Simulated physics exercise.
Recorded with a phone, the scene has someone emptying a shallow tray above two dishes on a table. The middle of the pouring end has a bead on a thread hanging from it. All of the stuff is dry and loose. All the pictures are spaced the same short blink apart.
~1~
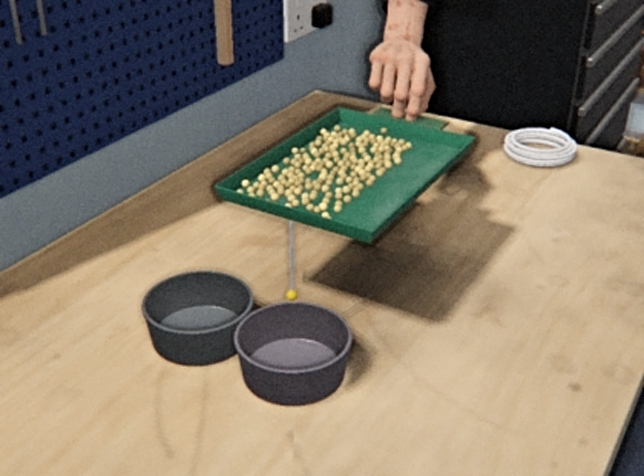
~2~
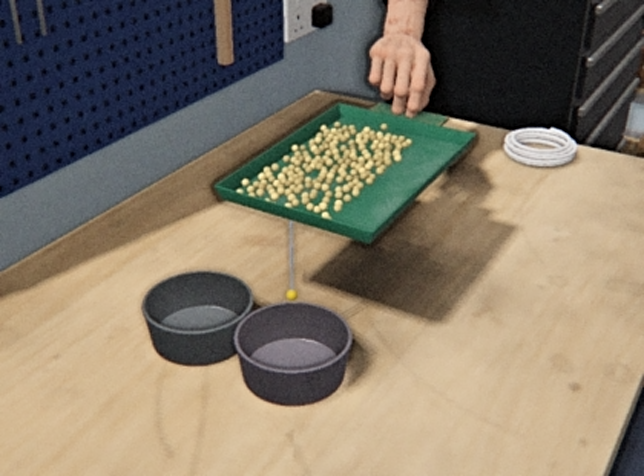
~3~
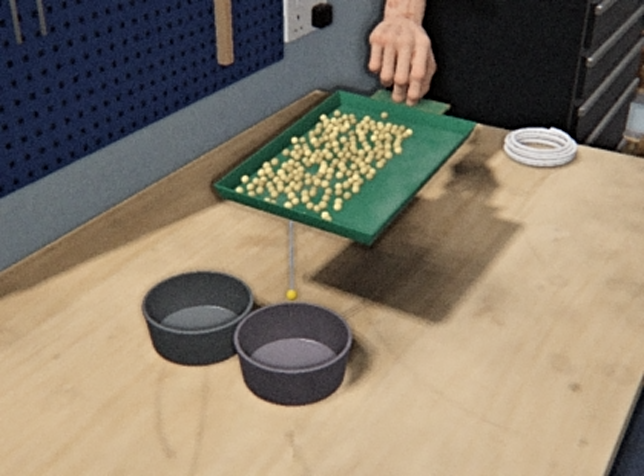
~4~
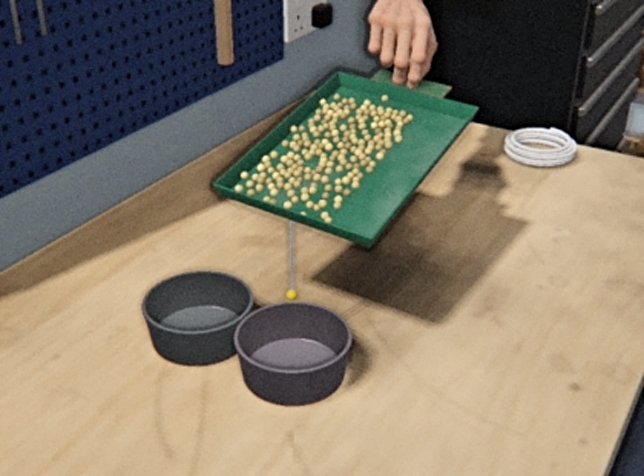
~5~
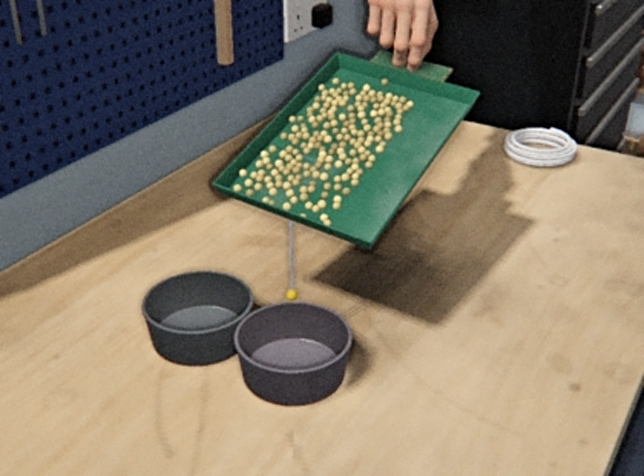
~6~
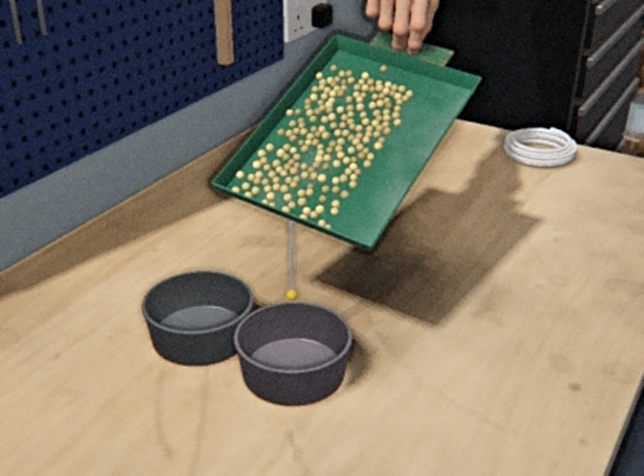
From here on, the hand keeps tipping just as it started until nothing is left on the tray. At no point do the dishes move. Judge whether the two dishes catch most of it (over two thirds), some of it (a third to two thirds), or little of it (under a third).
They catch some of it.
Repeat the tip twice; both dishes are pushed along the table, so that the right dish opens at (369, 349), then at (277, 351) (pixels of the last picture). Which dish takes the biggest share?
Position 1 - the right-side one; position 2 - the right-side one.
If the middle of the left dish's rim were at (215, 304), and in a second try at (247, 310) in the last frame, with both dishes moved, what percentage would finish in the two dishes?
Trial 1 80%, trial 2 100%.
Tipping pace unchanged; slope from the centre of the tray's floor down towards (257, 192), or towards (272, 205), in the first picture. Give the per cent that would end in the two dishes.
Roughly 90 percent, then 100 percent.
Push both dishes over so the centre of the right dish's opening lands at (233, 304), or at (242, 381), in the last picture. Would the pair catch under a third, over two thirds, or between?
Earlier place: Under a third. Later place: Less than a third.
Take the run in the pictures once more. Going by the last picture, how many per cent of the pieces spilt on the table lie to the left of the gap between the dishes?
0 %, roughly.
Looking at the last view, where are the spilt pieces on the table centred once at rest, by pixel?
Estimate: About (392, 420).
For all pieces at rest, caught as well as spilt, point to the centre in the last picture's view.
The centre ends up roughly at (318, 379).
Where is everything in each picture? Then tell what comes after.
The first picture shows corners of the pouring end near (223, 185) and (370, 227), level; middle of the load near (330, 165), soya beans; left dish near (165, 343); right dish near (262, 382); bead on its thread near (292, 295).
The second picture shows corners of the pouring end near (223, 185) and (370, 228), level; middle of the load near (330, 163).
The third picture shows corners of the pouring end near (222, 184) and (369, 230), tipped barely, lowest at the right corner; middle of the load near (329, 156).
The fourth picture shows corners of the pouring end near (221, 183) and (369, 233), tipped a little, lowest at the right corner; middle of the load near (329, 147).
The fifth picture shows corners of the pouring end near (221, 182) and (369, 236), tipped clearly, lowest at the right corner; middle of the load near (328, 140).
The sixth picture shows corners of the pouring end near (220, 181) and (369, 240), tipped clearly, lowest at the right corner; middle of the load near (326, 136), all but a few on the move; left dish near (165, 343); right dish near (262, 382).
Shortly afterwards, tray tipped steeply; near two thirds on the tray; a little in the right dish; only a few outside both; near a third in the air.
Next, tray tipped past a quarter turn; only a few on the tray; near half in the right dish; near a third outside both; a little in the air.
Some moments later, tray tipped past a quarter turn; near half in the right dish; near half outside both.
In the end, tray tipped past a quarter turn; near half in the right dish; none at all in the left dish; near half outside both.
